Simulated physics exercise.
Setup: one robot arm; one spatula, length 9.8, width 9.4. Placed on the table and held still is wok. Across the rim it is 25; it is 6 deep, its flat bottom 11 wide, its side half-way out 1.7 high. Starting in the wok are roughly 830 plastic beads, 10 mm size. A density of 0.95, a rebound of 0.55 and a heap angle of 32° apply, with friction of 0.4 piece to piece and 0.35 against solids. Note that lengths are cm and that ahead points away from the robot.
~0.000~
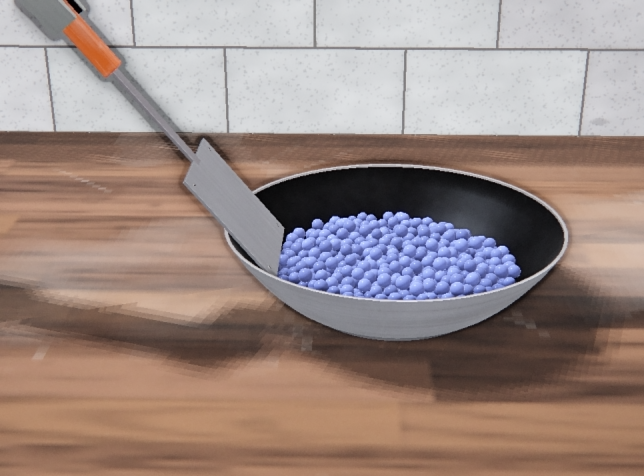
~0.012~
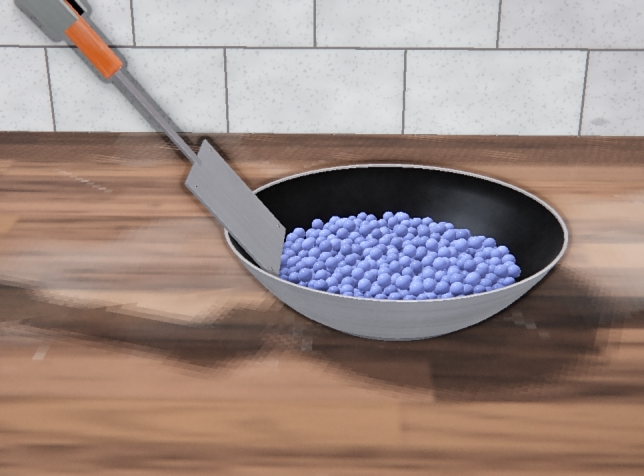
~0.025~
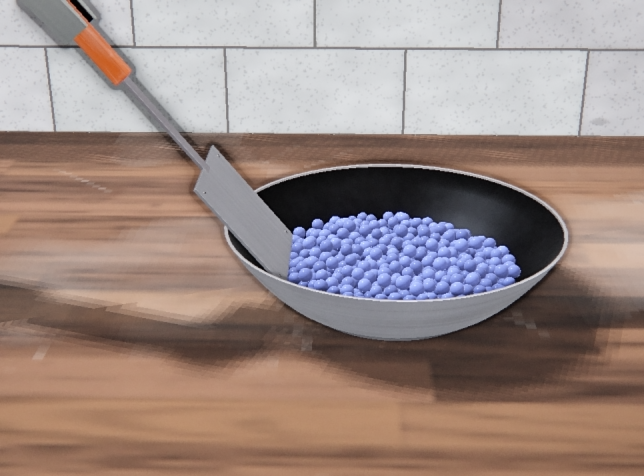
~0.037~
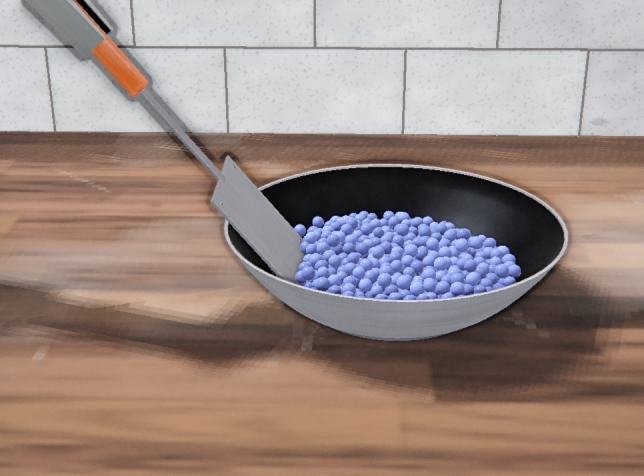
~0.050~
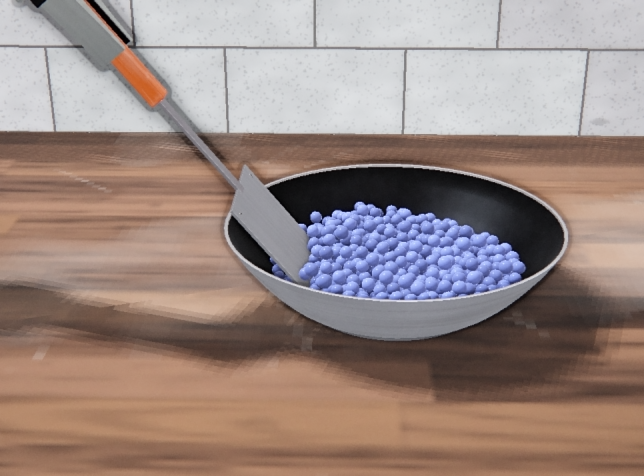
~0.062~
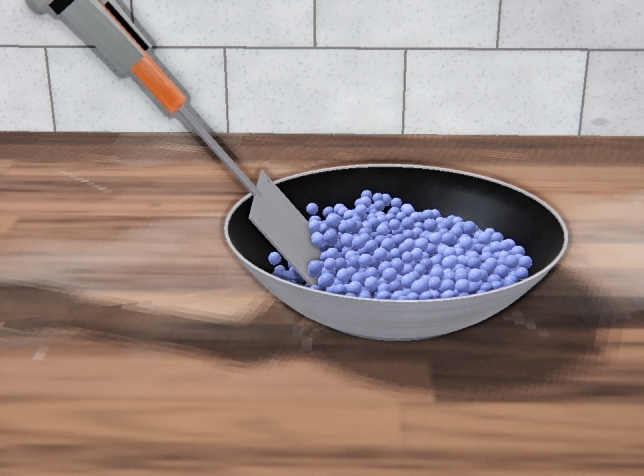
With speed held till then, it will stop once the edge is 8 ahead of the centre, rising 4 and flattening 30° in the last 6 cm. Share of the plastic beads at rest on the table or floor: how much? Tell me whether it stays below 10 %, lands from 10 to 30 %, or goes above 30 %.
It goes above 30 %.
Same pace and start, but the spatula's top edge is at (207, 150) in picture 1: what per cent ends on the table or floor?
Some 40 per cent.
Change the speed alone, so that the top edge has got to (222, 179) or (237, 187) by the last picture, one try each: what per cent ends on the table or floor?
Roughly 20 and 30 percent.
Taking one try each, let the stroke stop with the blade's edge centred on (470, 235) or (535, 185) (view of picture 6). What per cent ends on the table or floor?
The two tries give near 20 and near 50 in a hundred.
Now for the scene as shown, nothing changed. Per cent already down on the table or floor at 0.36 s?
Close to 15 per cent of the load.
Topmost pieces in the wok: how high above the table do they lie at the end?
About 5.5 centimetres.
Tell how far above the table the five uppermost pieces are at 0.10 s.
Height: Some 9 cm.
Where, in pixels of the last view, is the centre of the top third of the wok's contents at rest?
Close to pixel (480, 268).
After 0.10 s, sloping 51°, highest piece 11 above the table; 832 in the wok.
After 0.14 s, sloping 42°, highest piece 13 above the table; 828 in the wok, 4 on the blade or in flight.
After 0.36 s, sloping 21°, highest piece 24 above the table; 519 in the wok, 117 on the table or floor, 196 on the blade or in flight.
After 1.41 s, sloping 21°, highest piece 5 above the table; 518 in the wok, 314 on the table or floor.
In the end, 518 in the wok, 314 on the table or floor. That is 38 % on the table or floor.
